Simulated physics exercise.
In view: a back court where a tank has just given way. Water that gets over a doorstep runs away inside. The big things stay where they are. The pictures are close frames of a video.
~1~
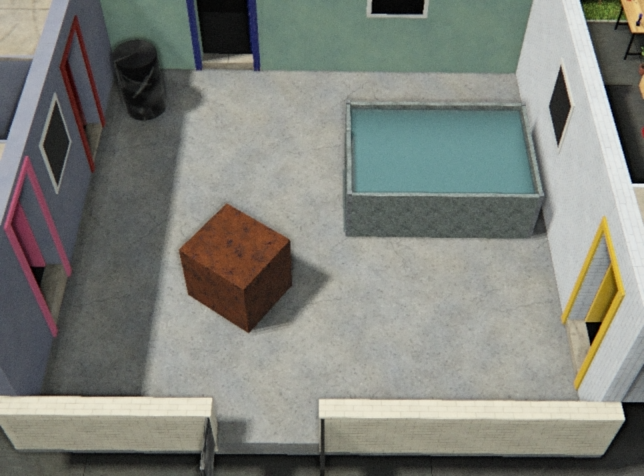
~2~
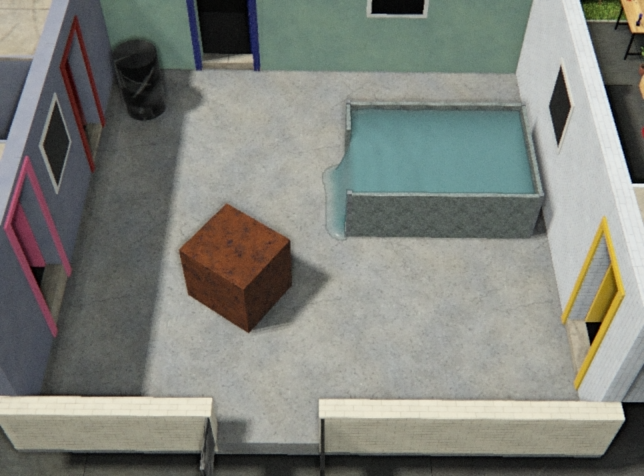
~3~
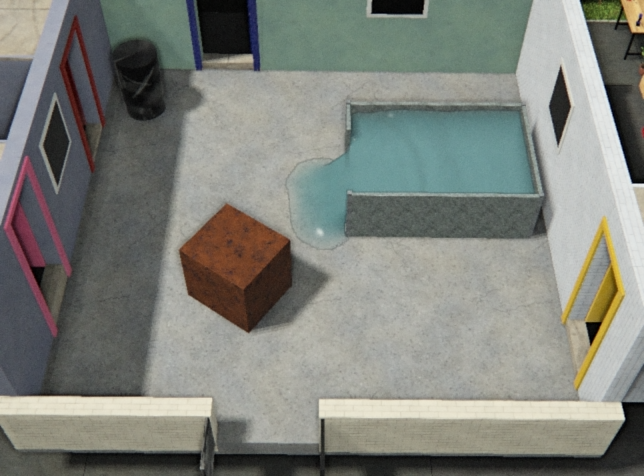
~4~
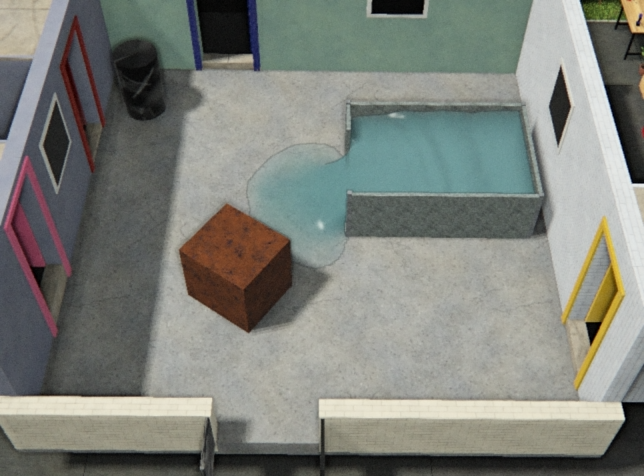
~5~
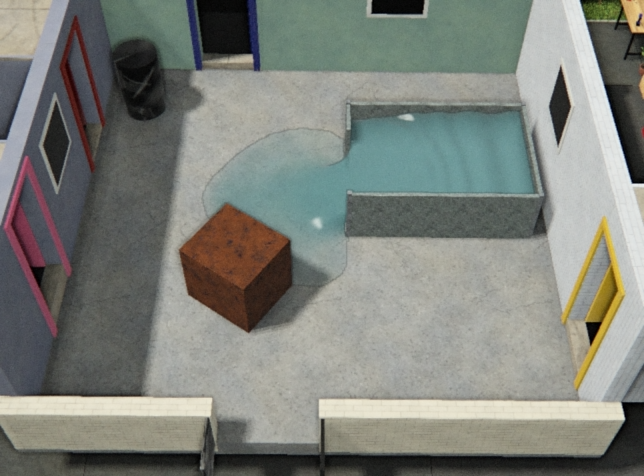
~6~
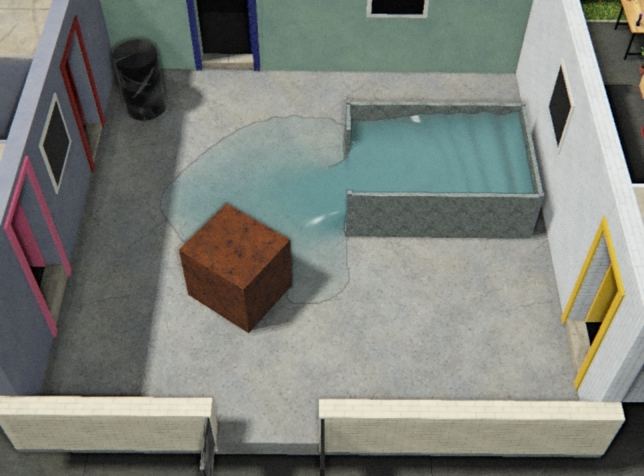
In a back court, water pours from a tank's left side and spreads around a brown block.
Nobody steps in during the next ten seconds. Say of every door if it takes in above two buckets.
In the end: The yellow door stays under that; the pink door stays under that; the red door takes more than that; the blue door stays under that.
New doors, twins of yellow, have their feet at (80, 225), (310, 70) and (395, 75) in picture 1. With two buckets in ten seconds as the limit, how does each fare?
In that order: Lets more in, stays under, keeps below it.
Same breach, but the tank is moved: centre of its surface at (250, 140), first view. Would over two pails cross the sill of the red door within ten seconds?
In short: The red one passes that mark.
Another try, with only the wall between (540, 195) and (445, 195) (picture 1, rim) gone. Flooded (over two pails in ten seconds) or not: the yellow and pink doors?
My reading: The yellow door passes that mark, the pink door takes less.
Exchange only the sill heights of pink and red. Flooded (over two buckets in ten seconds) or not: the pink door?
My reading: Pink door lets more in.
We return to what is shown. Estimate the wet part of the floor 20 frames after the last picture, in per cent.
I make it 60 per cent.
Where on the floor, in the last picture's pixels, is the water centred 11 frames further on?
I would point to (318, 199).
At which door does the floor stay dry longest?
I say the yellow one.
A moment on, water covers 35 % of the floor; the yellow door not reached, the pink door not reached, the red door under two buckets in, the blue door not reached.
Next, water covers 45 % of the floor; the yellow door not reached, the pink door wet at the sill, nothing in, the red door over two buckets in, the blue door wet at the sill, nothing in.
Then, water covers 60 % of the floor; the yellow door not reached, the pink door wet at the sill, nothing in, the red door far over two buckets in, the blue door wet at the sill, nothing in.
Later, water covers 85 % of the floor; the yellow door wet at the sill, nothing in, the pink door wet at the sill, nothing in, the red door far over two buckets in, the blue door wet at the sill, nothing in.
In the end, water covers 100 % of the floor; the yellow door wet at the sill, nothing in, the pink door wet at the sill, nothing in, the red door far over two buckets in, the blue door wet at the sill, nothing in.
